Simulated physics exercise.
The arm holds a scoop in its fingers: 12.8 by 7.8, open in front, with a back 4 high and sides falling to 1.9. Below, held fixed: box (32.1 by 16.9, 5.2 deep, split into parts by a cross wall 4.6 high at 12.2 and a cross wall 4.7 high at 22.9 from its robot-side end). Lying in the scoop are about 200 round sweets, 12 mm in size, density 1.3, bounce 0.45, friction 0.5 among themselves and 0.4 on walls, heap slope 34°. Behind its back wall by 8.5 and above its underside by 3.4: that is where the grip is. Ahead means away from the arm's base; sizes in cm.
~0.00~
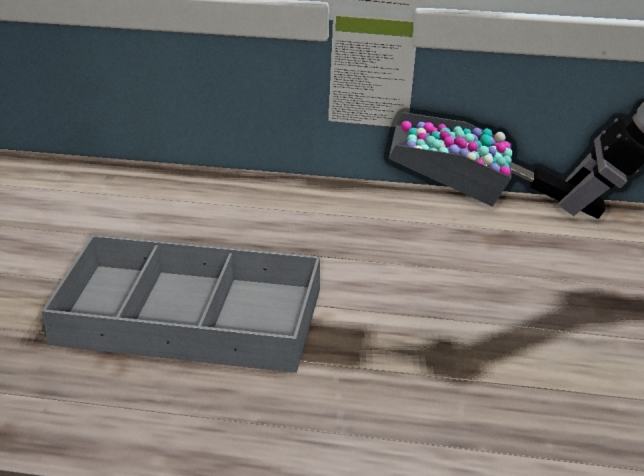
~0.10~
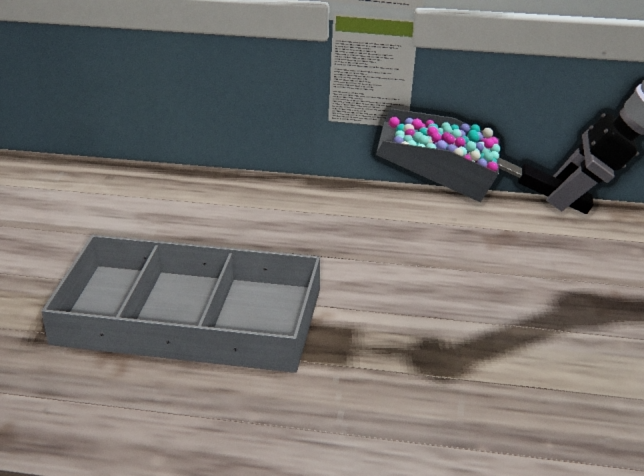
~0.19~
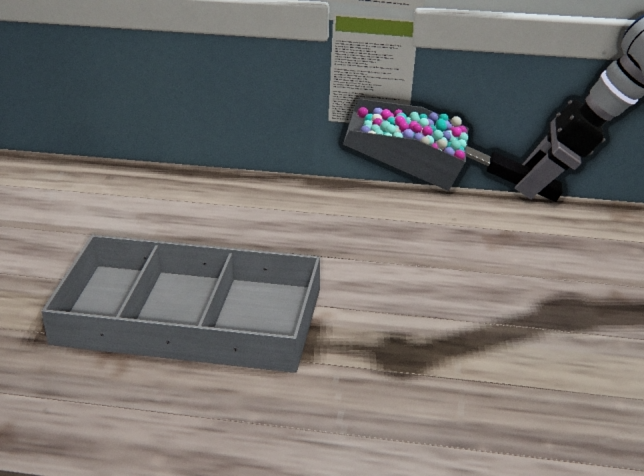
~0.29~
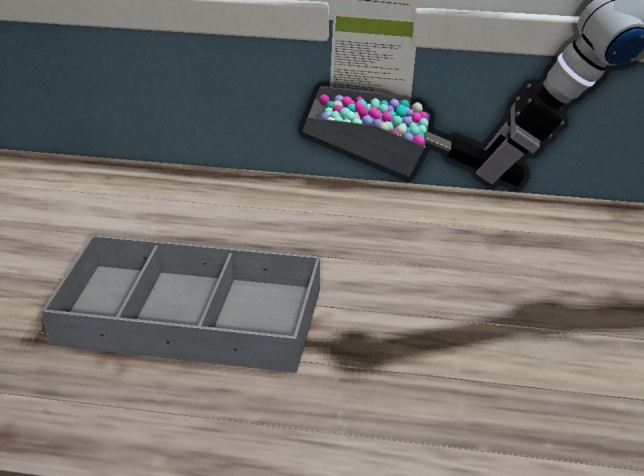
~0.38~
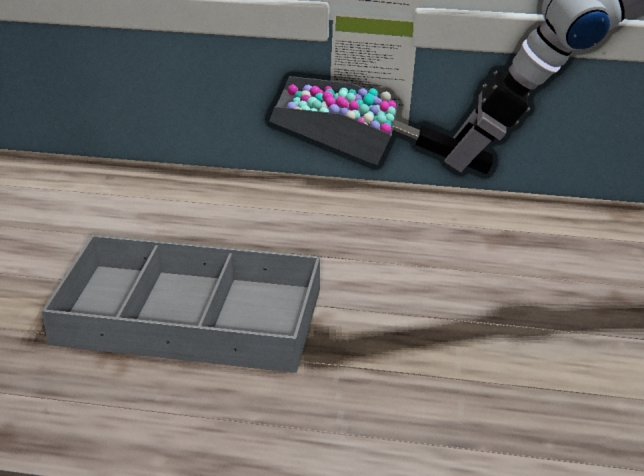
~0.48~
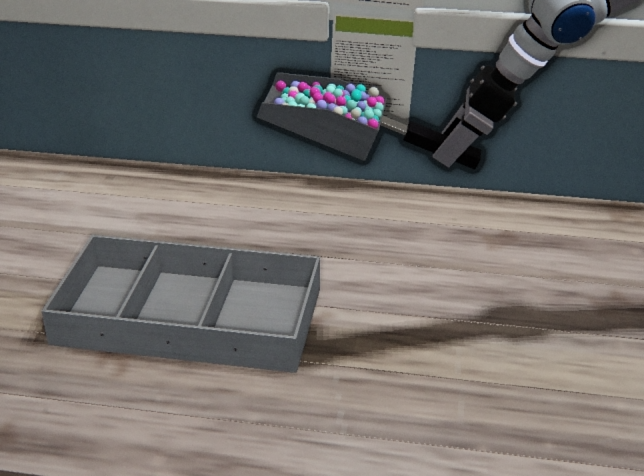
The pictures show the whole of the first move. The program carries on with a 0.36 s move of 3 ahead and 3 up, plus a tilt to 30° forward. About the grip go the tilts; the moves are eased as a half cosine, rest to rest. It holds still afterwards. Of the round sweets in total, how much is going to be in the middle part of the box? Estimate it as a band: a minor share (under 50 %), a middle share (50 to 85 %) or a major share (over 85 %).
A minor share.
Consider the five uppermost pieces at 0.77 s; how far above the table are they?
Height: Around 28 cm.
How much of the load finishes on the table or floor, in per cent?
About 0 %.
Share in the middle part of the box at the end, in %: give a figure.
I'd say some 15 per cent of it.
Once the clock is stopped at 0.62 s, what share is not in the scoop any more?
0 %.
After 0.62 s, tilted 3° backward, highest piece 32 above the table; 200 on the scoop.
After 0.77 s, tilted 25° forward, highest piece 28 above the table; 196 on the scoop, 4 in flight or on a rim.
After 1.04 s, tilted 30° forward, highest piece 24 above the table; 74 on the scoop, 71 in the robot-side part, 1 in the middle part, 54 in flight or on a rim.
After 2.09 s, tilted 30° forward, highest piece 4 above the table; 171 in the robot-side part, 29 in the middle part.
At rest, 171 in the robot-side part, 29 in the middle part. That is 14 % in the middle part of the box.
